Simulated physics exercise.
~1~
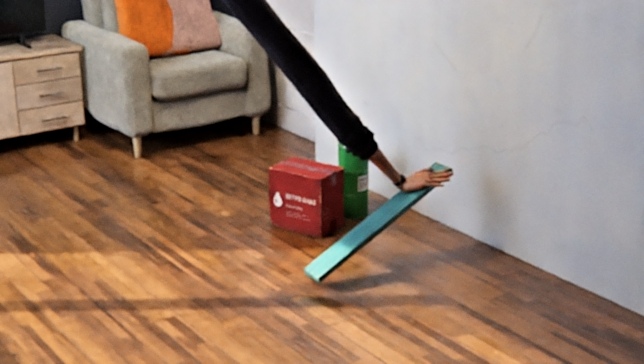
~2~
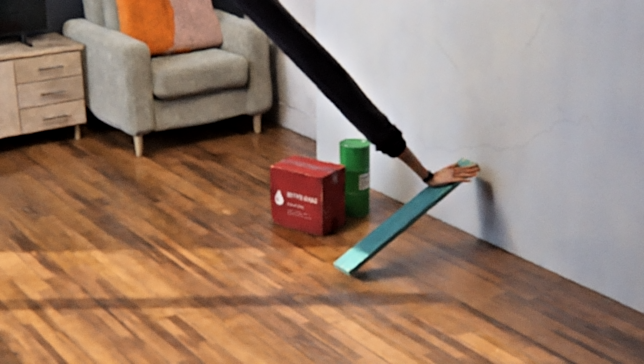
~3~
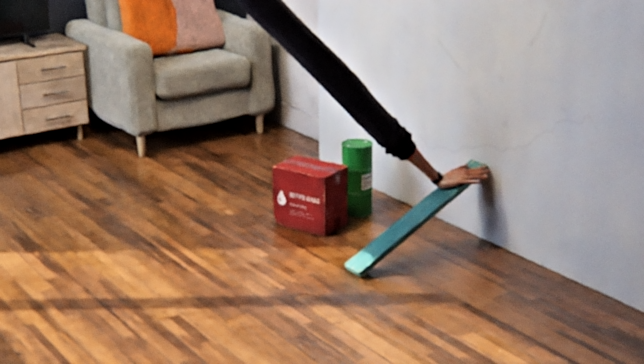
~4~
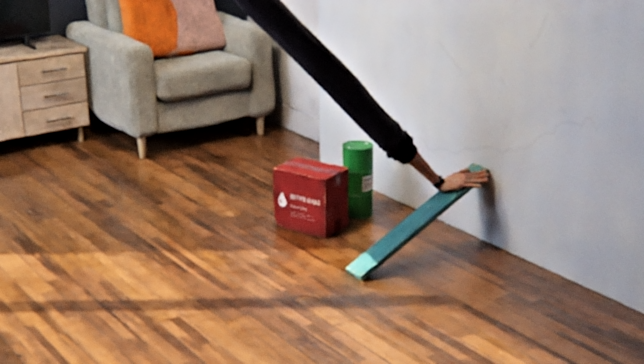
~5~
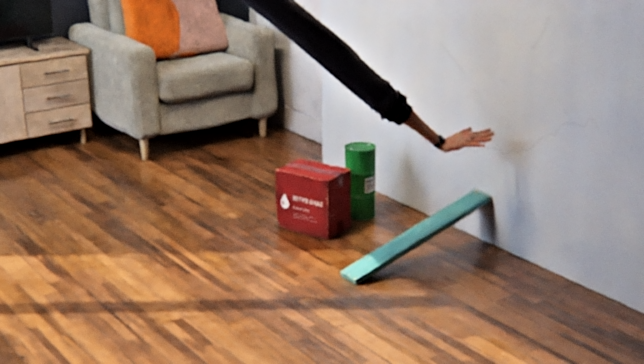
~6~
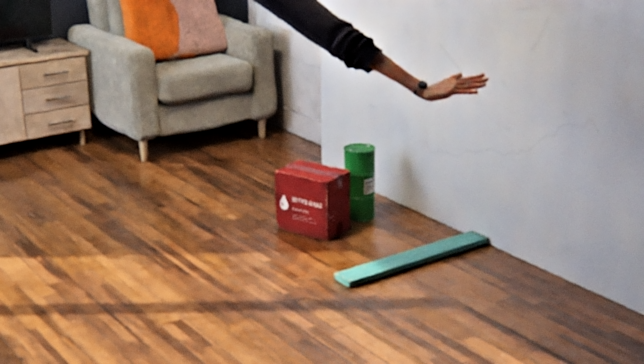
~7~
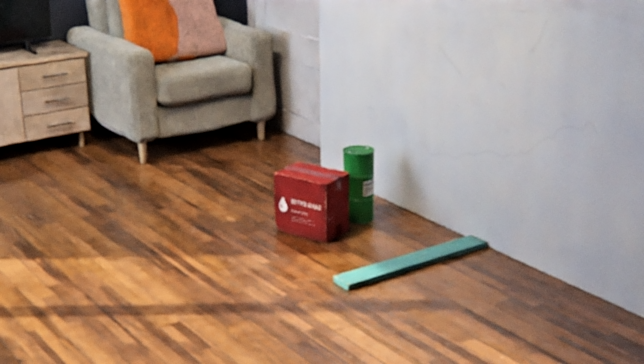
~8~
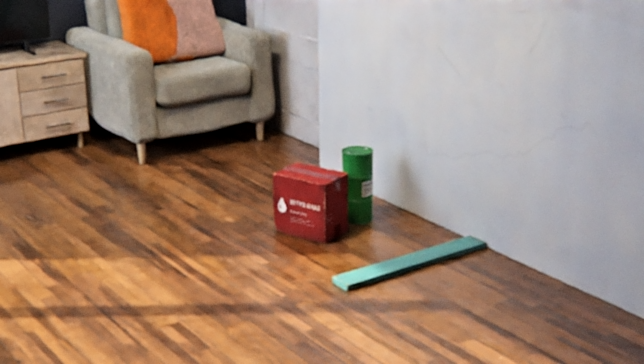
In this clip, a hand leans a turquoise plank against a bare wall beside a red box and a green canister, then lets go and draws back. The plank slides down and ends up lying flat on the wooden floor, while the box and canister stay in place.
